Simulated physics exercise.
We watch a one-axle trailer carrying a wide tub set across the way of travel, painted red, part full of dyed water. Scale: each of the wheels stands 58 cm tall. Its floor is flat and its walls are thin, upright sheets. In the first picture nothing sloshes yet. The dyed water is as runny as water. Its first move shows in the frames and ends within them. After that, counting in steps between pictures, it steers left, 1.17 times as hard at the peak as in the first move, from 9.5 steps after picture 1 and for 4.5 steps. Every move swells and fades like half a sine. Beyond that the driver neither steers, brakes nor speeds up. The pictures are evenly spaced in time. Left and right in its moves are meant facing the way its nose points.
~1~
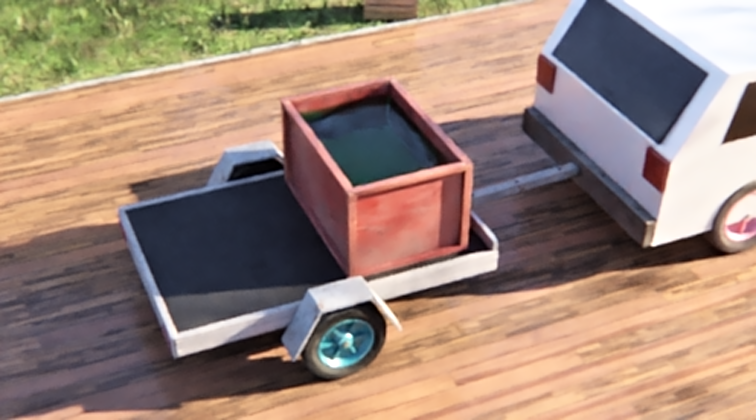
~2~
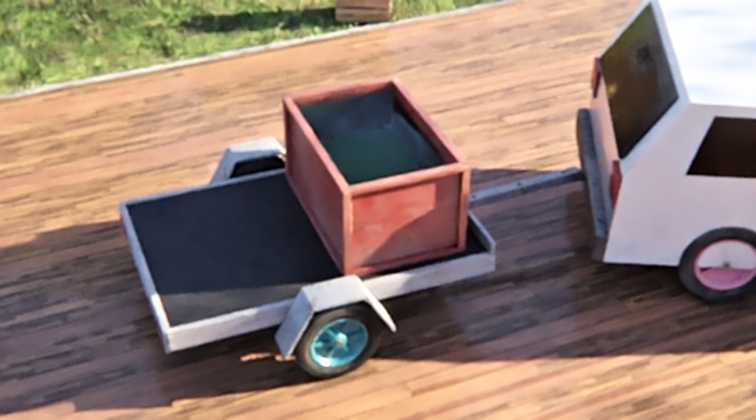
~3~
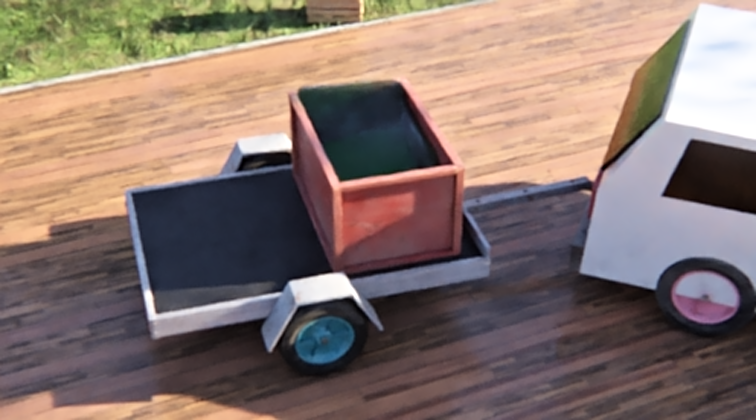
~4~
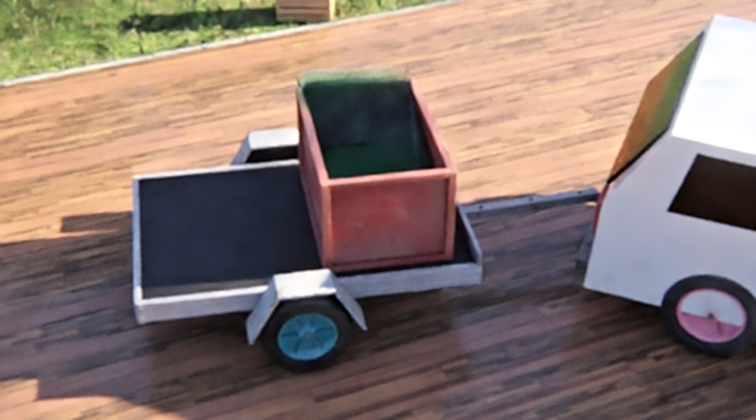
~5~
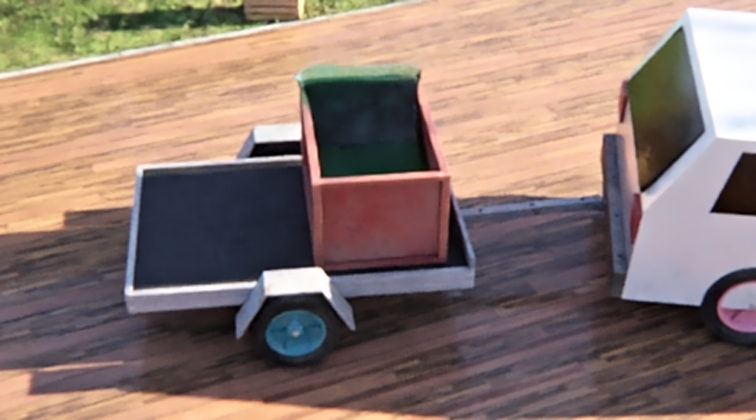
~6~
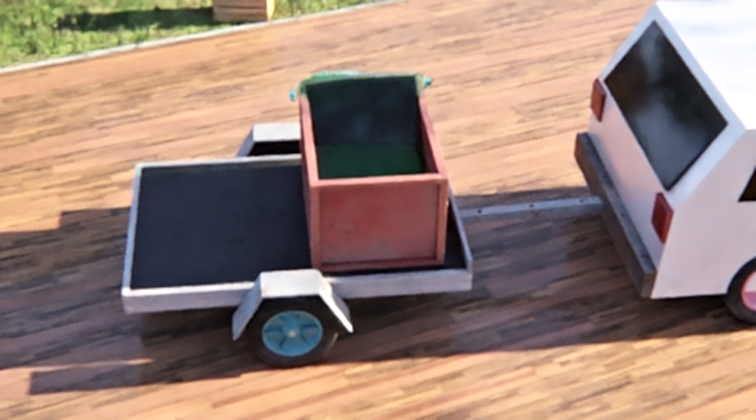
On wooden planking, a car-drawn trailer turns as green water climbs its red tub's far side.
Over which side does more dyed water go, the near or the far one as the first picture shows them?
Over the near side.
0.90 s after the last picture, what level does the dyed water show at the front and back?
About 44 cm in front and 48 cm behind.
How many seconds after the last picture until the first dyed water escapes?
At about 0.1 s.
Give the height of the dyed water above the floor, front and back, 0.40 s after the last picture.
Front 56 cm, back 54 cm.
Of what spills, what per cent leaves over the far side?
Some 30 per cent of it.
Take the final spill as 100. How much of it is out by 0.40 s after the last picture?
Some 20 per cent by then.
Then, 0.40 s after the last picture, the surface is 57 cm up at the front and 53 cm at the back; 3 per cent is out, mostly over the far side, some over the right end.
Then, 0.90 s after the last picture, the surface is 45 cm up at the front and 49 cm at the back; 7 per cent is out, over the near side and the far side, a little elsewhere.
Then, 1.40 s after the last picture, the surface is 49 cm up at the front and 50 cm at the back; 12 per cent is out, over the near side and the far side, a little elsewhere.
Then, 3.89 s after the last picture, 17 per cent is out, over the near side and the far side, a little elsewhere; the far side has passed 5 per cent and the near side 9.
